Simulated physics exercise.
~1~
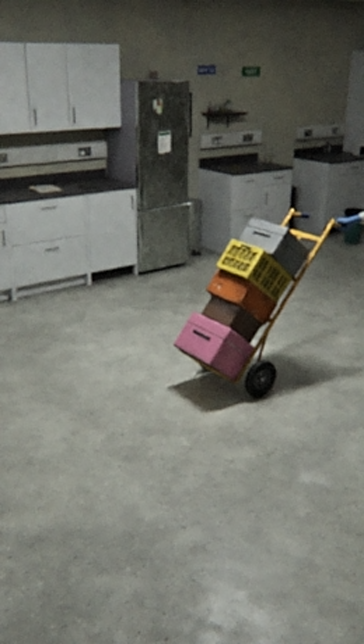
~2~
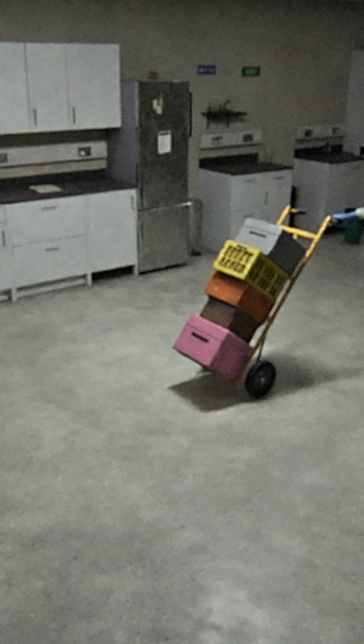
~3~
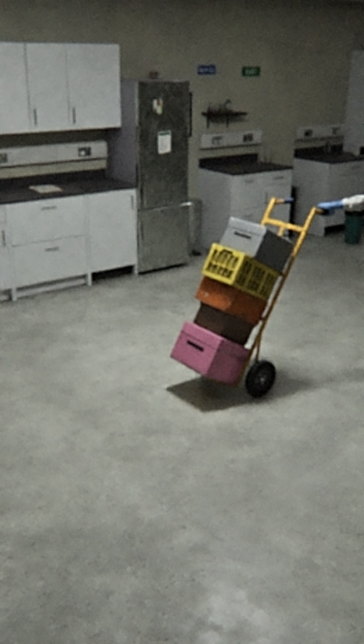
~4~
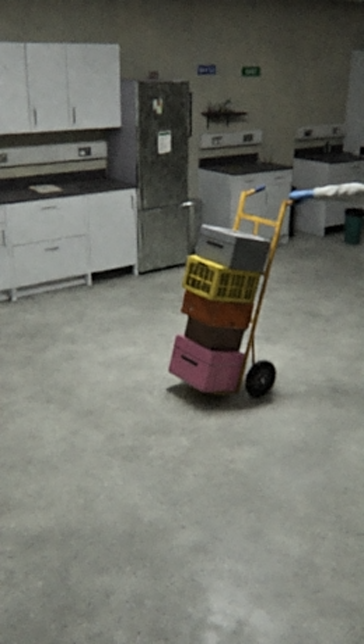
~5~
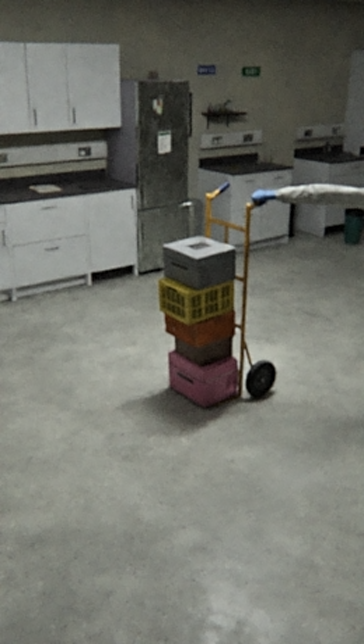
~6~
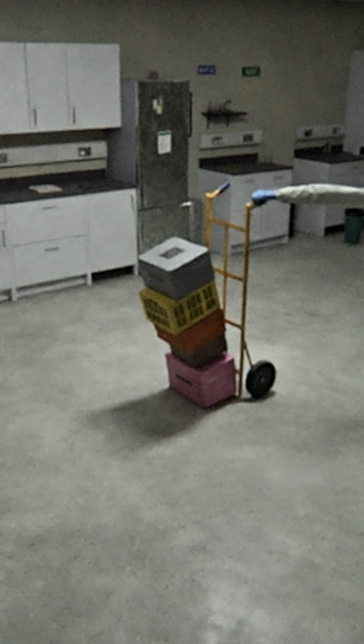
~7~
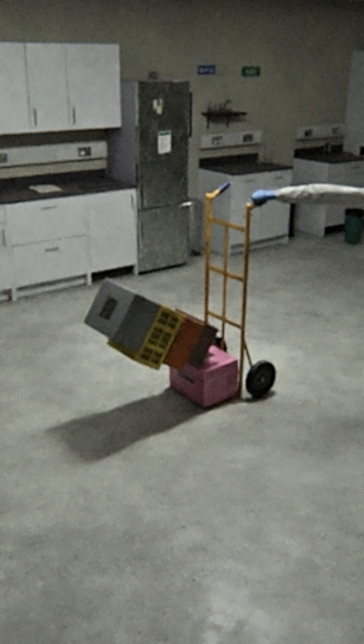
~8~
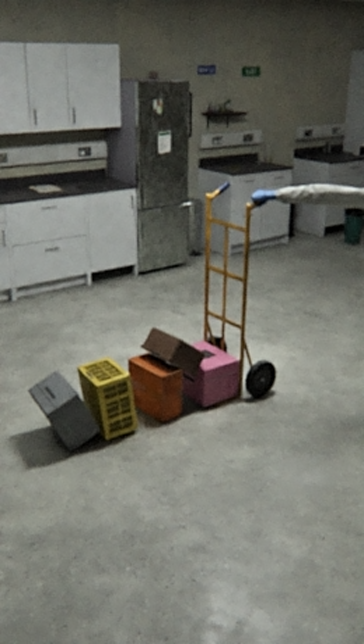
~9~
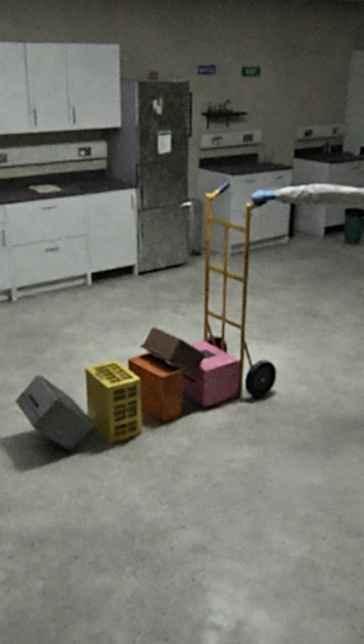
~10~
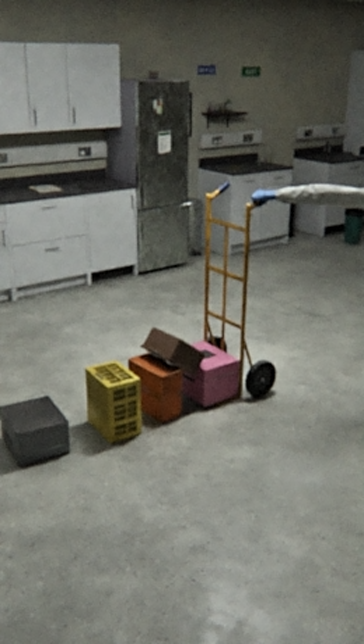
To begin with, a gloved hand holds a yellow-orange hand truck tilted back in a dim room with white cabinets, its stack running from a pink box up through brown, orange and yellow to grey on top. The hand swings the truck upright, slowly and then faster, until it stands on the floor. The stack leans away to the left and topples off the frame. The grey box, yellow crate and orange box land in a row on the floor, and the grey one tips over farther left. The brown box rests tilted against the pink one, which stays at the truck's base.
